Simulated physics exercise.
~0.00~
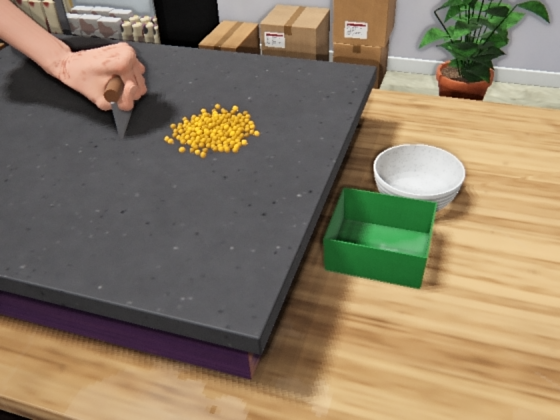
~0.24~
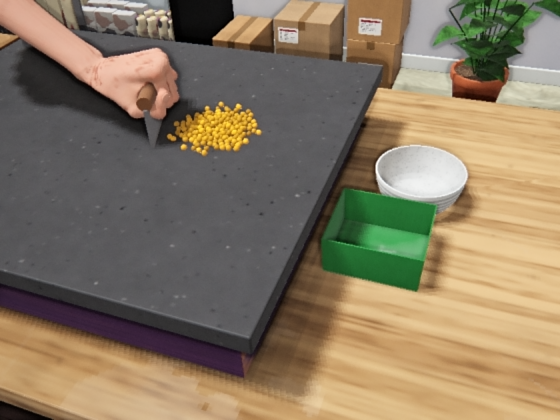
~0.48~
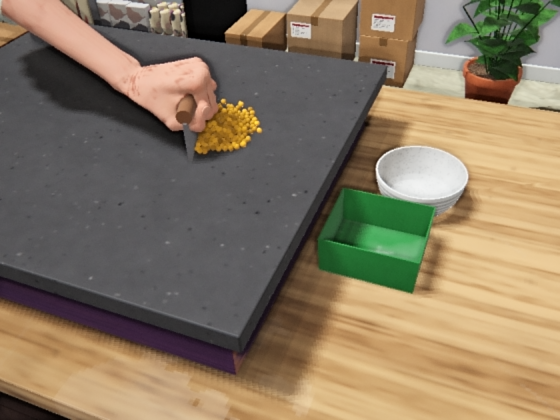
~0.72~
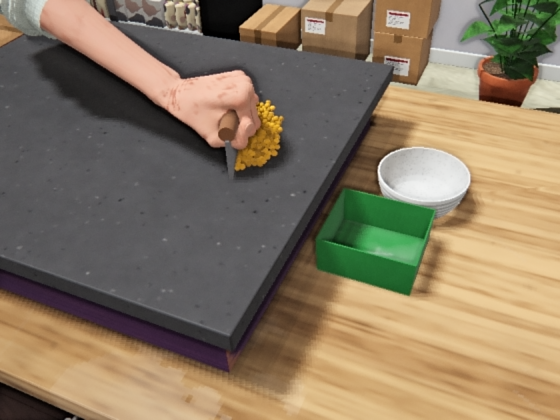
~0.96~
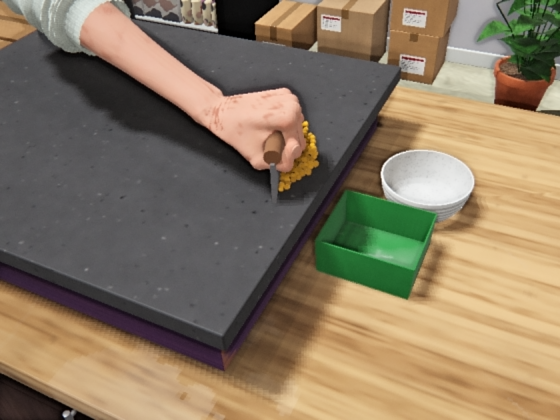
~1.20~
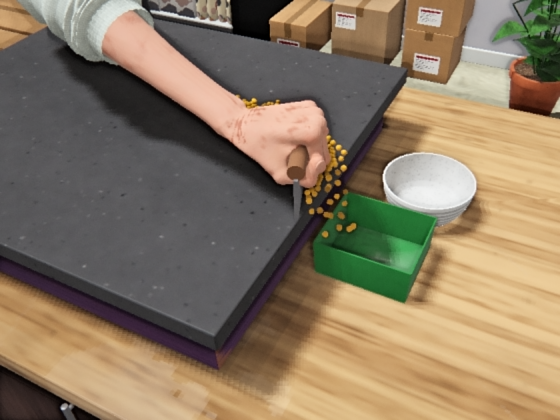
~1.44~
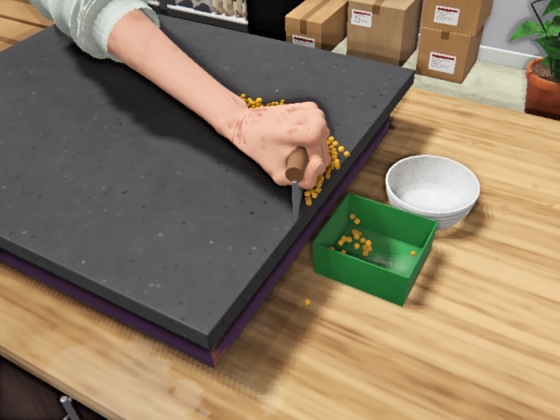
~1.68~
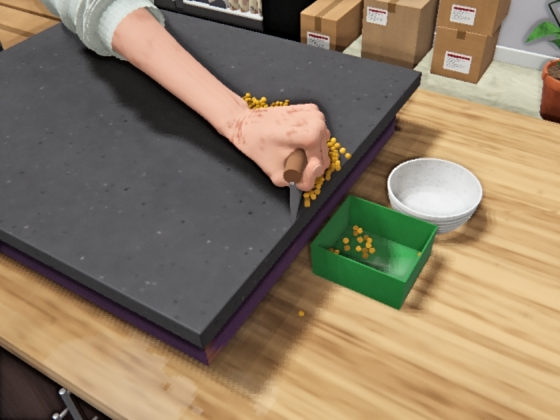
A hand with a scraper pushes yellow kernels rightward, dropping a few into the green tin.
